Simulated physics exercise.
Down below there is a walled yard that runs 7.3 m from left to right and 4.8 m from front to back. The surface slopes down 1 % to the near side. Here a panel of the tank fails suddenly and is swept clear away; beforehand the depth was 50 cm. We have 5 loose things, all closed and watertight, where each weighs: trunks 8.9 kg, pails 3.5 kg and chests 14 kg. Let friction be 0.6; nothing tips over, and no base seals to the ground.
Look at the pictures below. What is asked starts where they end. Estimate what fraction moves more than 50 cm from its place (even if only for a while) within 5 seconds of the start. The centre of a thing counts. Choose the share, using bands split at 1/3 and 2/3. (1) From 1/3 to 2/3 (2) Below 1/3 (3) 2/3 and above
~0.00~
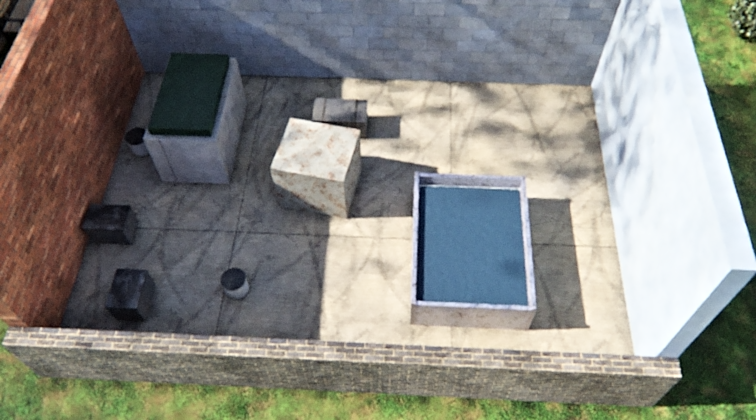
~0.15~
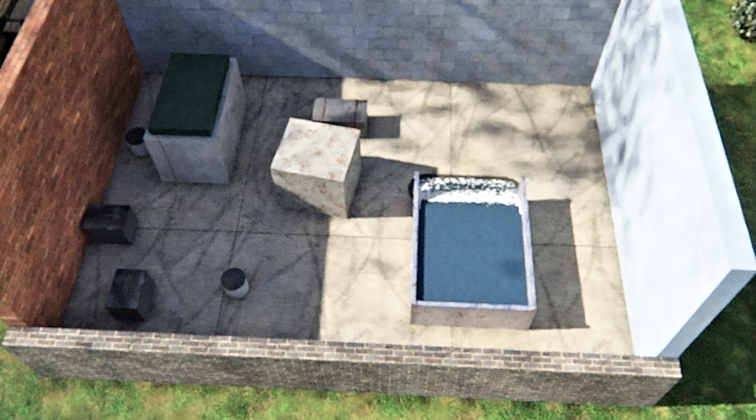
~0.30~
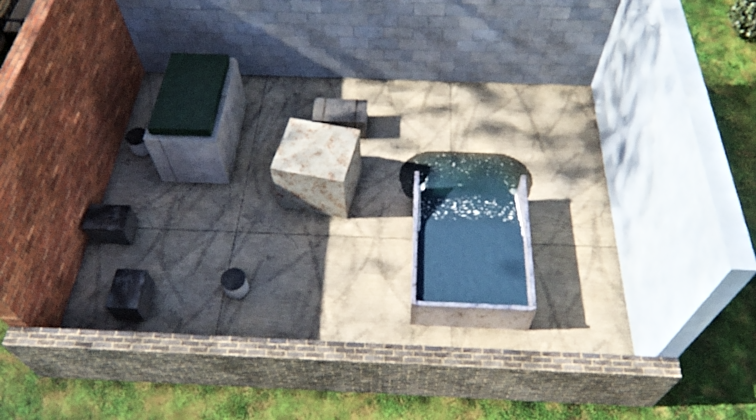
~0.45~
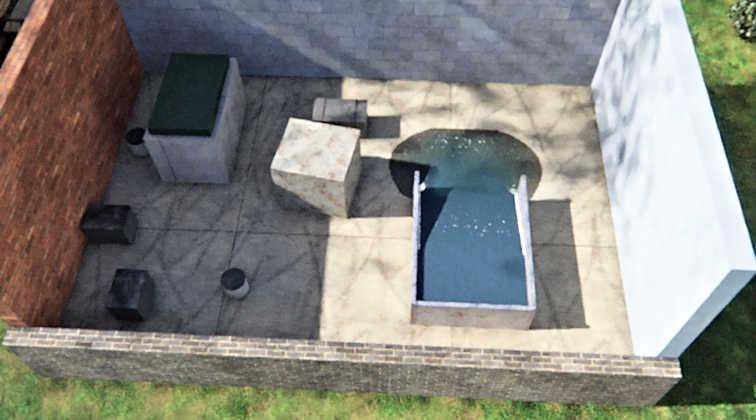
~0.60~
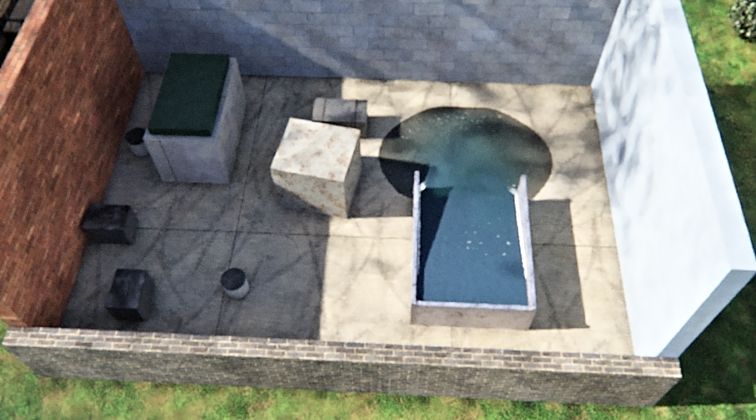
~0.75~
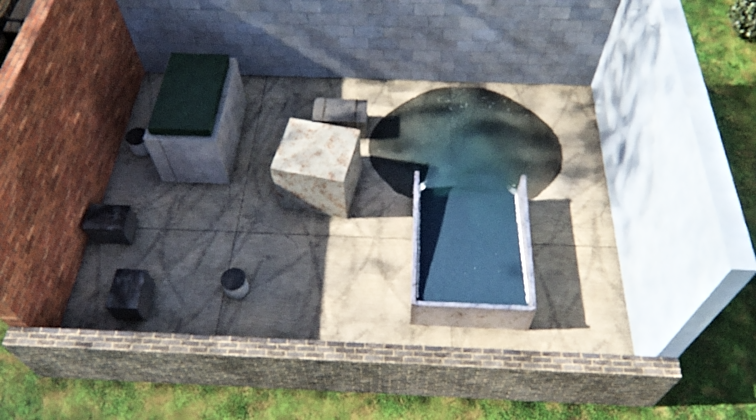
Option 2: Below 1/3.
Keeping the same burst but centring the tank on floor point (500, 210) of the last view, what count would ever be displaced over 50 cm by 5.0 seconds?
That would give 0.
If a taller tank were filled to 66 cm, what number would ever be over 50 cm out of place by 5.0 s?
Count: 2.
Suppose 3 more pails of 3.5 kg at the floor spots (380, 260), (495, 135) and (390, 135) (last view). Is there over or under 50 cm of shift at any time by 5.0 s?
Order as given: Stays inside it, goes farther, goes farther.
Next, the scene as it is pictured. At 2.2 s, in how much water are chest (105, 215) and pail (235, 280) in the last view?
0 and 0 cm.
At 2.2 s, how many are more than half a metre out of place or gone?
The number by then is 0.
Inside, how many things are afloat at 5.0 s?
Total: 1.
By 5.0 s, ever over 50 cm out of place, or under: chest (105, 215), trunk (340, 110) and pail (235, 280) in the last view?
In turn: Less, more, less.
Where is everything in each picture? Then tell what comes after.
A trunk at (340, 110) rests on the ground; a pail at (233, 278) rests on the ground; 2.6 m2 under water; 0 of 5 have shifted, in the first frame.
A trunk at (340, 110), on the bottom; a pail at (233, 278) rests on the ground; 3.2 m2 under water; 0 of 5 have shifted, in the second frame.
A trunk at (340, 110), on the bottom; a pail at (233, 278), on the bottom; 4.0 m2 under water; 0 of 5 have shifted, in the third frame.
A trunk at (340, 110) rests on the ground; a pail at (233, 278) rests on the ground; water covers 5.0 m2; 0 of 5 have shifted, in the fourth frame.
A trunk at (340, 110) rests on the ground; a pail at (233, 278), on the bottom; 6.2 m2 under water; 0 of 5 have shifted, in the fifth frame.
A trunk at (340, 110), on the bottom; a pail at (233, 278) rests on the ground; 7.5 m2 under water; 0 of 5 have shifted, in the sixth frame.
After 1.1 s 0 of 5 are over 50 cm from their spots; 0 afloat.
After 2.2 s 0 of 5 are over 50 cm from their spots; 0 afloat.
After 3.5 s 0 of 5 are over 50 cm from their spots; 0 afloat.
After 5.0 s 1 of 5 are over 50 cm from their spots, and 1 have been at some point; 1 afloat.
